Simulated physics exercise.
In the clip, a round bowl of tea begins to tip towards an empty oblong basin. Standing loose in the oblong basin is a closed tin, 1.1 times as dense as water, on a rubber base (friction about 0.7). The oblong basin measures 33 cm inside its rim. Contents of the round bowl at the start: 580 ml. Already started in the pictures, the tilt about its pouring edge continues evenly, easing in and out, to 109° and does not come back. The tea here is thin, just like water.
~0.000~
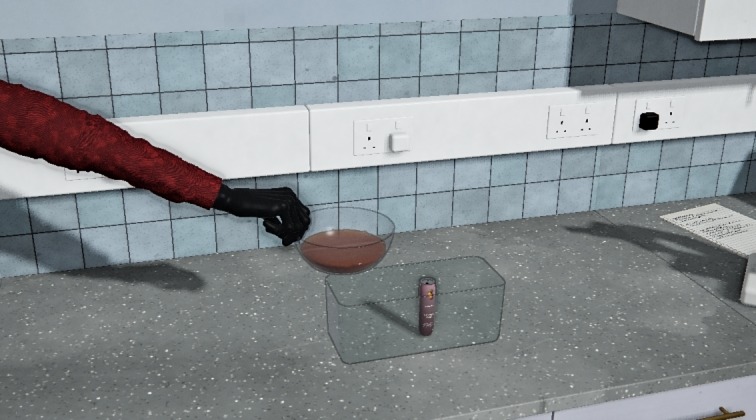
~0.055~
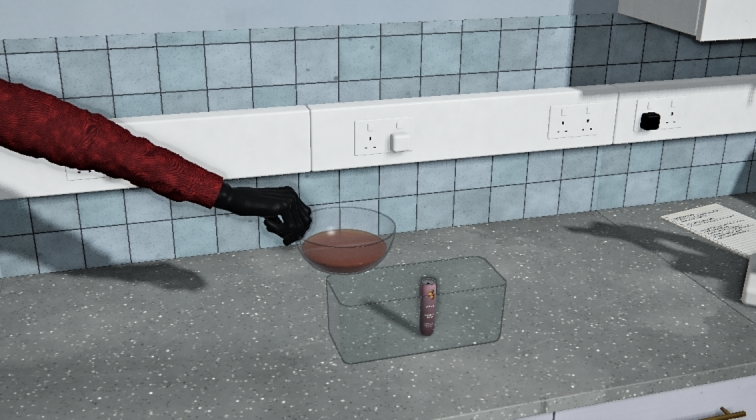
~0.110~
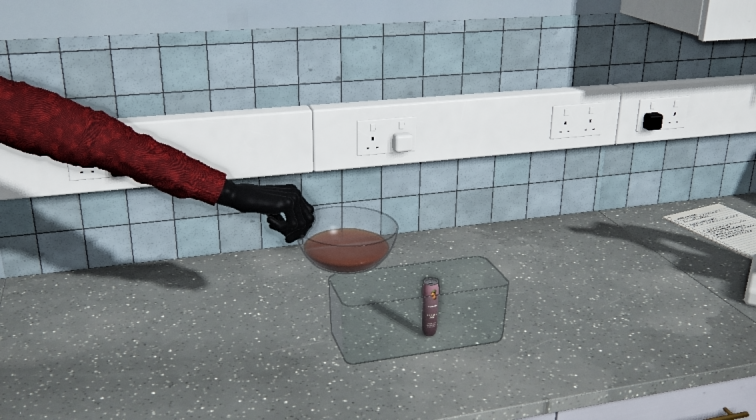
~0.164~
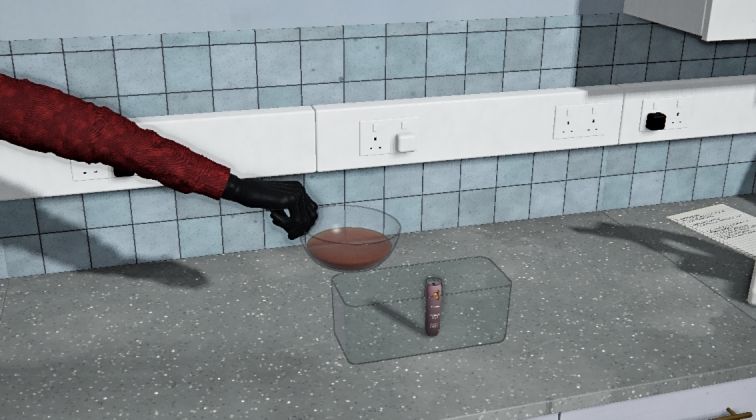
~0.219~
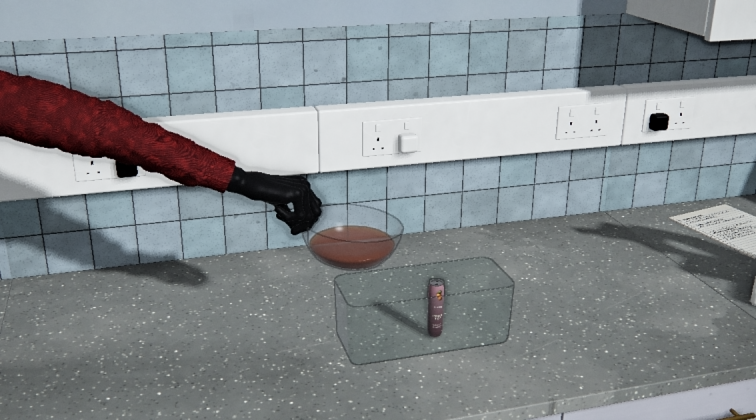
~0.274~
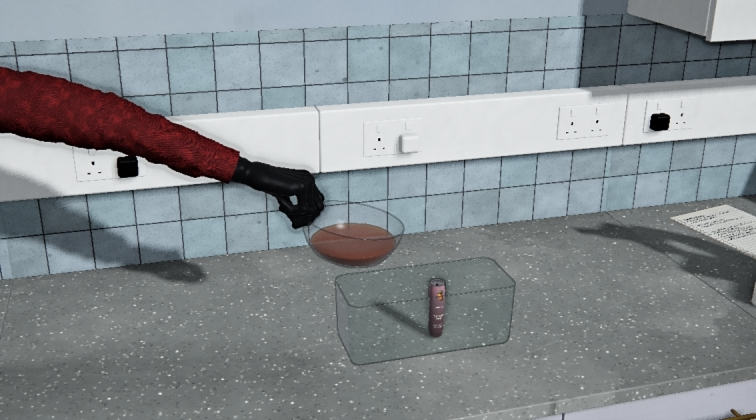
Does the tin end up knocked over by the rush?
It is not overturned.
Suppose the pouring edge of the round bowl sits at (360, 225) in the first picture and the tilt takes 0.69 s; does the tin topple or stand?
After that, the tin overturns.
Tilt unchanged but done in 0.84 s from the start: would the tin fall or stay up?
After the tilt, the tin is still standing.
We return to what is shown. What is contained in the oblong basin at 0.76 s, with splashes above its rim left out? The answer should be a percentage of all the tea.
Roughly 3 percent of it.
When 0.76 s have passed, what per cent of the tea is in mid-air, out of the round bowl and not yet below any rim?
About 30 per cent.
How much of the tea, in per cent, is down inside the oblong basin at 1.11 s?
I reckon close to 80 per cent.
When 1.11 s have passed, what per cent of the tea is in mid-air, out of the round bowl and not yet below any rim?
About 18 % of the total.
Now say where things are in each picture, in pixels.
In the first frame, tilt 0°; pouring edge (392, 222); surface from (299, 250) to (384, 240); the oblong basin's rim runs from (332, 291) to (494, 270); the tin's top is at (428, 284).
In the second frame, tilt 0°; pouring edge (393, 222); surface from (301, 250) to (385, 239).
In the third frame, tilt 2°; pouring edge (395, 222); surface from (303, 249) to (387, 239).
In the fourth frame, tilt 4°; pouring edge (398, 222); surface from (306, 247) to (390, 238).
In the fifth frame, tilt 7°; pouring edge (401, 223); surface from (308, 245) to (393, 236).
In the sixth frame, tilt 10°; pouring edge (401, 223); surface from (310, 242) to (394, 234).
After 0.76 s the tilt is 62° and 66 per cent is still to pour; the tin stands where it began.
After 1.11 s the tilt is 99° and 2 per cent is still to pour; the tin stands where it began.
After 1.49 s the tilt is 109° and 0 per cent is still to pour; the tin stands where it began.
After 1.89 s the tilt is 109° and 0 per cent is still to pour; the tin stands where it began.
In the end the tin stands where it began.
